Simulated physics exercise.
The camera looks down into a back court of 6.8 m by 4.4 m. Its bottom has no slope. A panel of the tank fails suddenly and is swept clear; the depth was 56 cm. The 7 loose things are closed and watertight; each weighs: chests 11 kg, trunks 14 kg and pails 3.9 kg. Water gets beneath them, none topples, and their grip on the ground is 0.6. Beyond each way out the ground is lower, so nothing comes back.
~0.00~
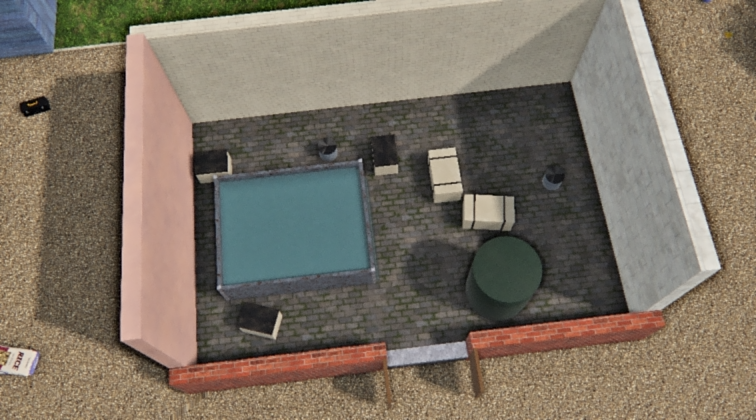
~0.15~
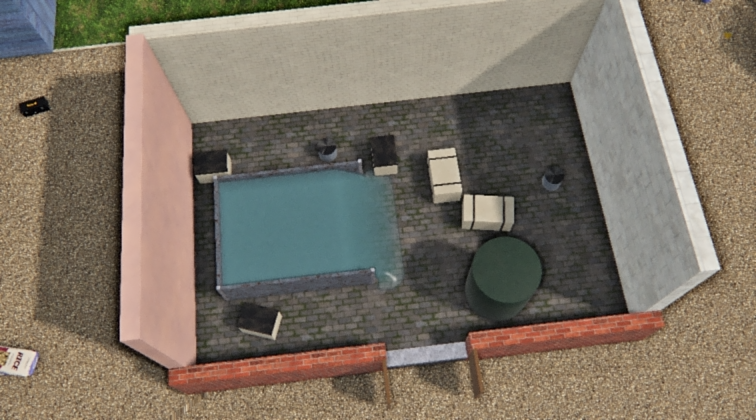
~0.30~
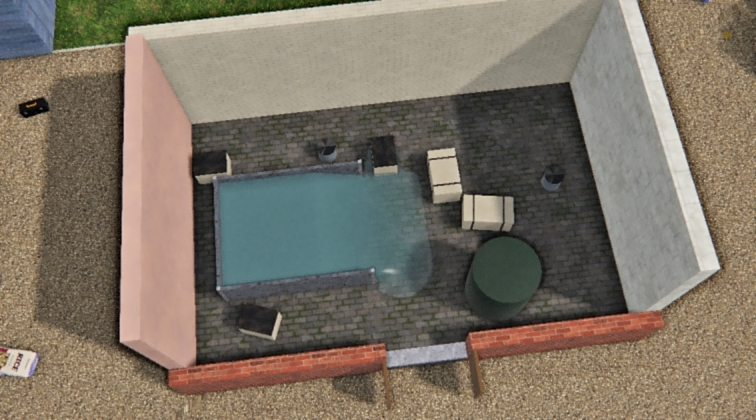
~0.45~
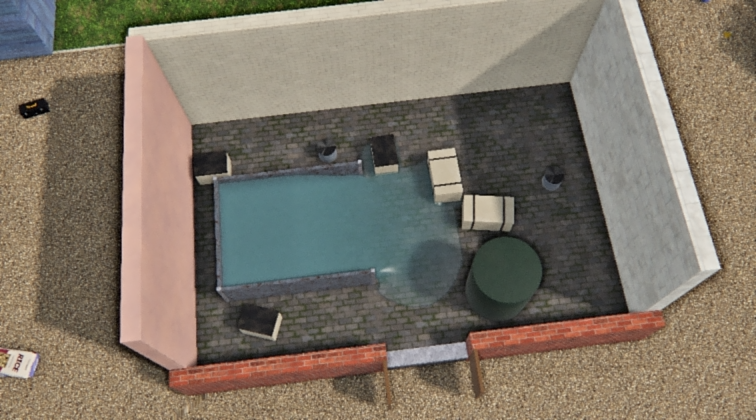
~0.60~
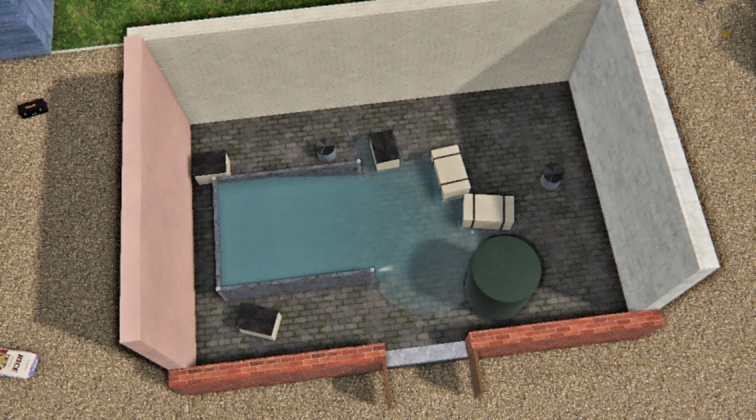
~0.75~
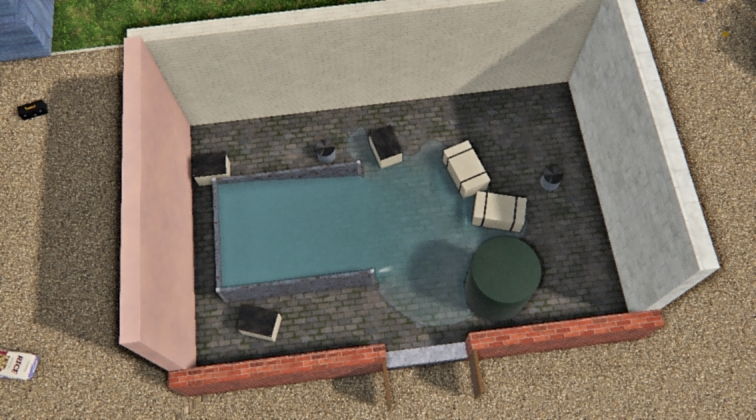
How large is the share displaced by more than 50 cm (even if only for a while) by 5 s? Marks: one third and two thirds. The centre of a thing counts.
It is one to two thirds.
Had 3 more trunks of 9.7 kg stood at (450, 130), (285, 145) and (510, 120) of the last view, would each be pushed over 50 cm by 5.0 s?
In that order: Past it, under, over.
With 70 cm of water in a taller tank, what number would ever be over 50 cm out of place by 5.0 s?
Then 4.
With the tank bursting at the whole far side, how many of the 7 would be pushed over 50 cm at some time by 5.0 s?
In that case 5 of them.
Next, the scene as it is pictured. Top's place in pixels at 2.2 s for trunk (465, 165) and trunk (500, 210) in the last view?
Near (561, 97) and (579, 173).
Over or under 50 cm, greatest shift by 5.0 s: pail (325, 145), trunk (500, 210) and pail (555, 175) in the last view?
In turn: Less, past it, past it.
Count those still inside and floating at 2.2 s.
At that moment 3.
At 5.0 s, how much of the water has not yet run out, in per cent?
About 94 per cent.
After 1.1 s 2 of 7 are over 50 cm from their spots; 0 afloat.
After 2.2 s 3 of 7 are over 50 cm from their spots; 3 afloat.
After 3.5 s 3 of 7 are over 50 cm from their spots; 3 afloat.
After 5.0 s 3 of 7 are over 50 cm from their spots, and 3 have been at some point; 3 afloat.
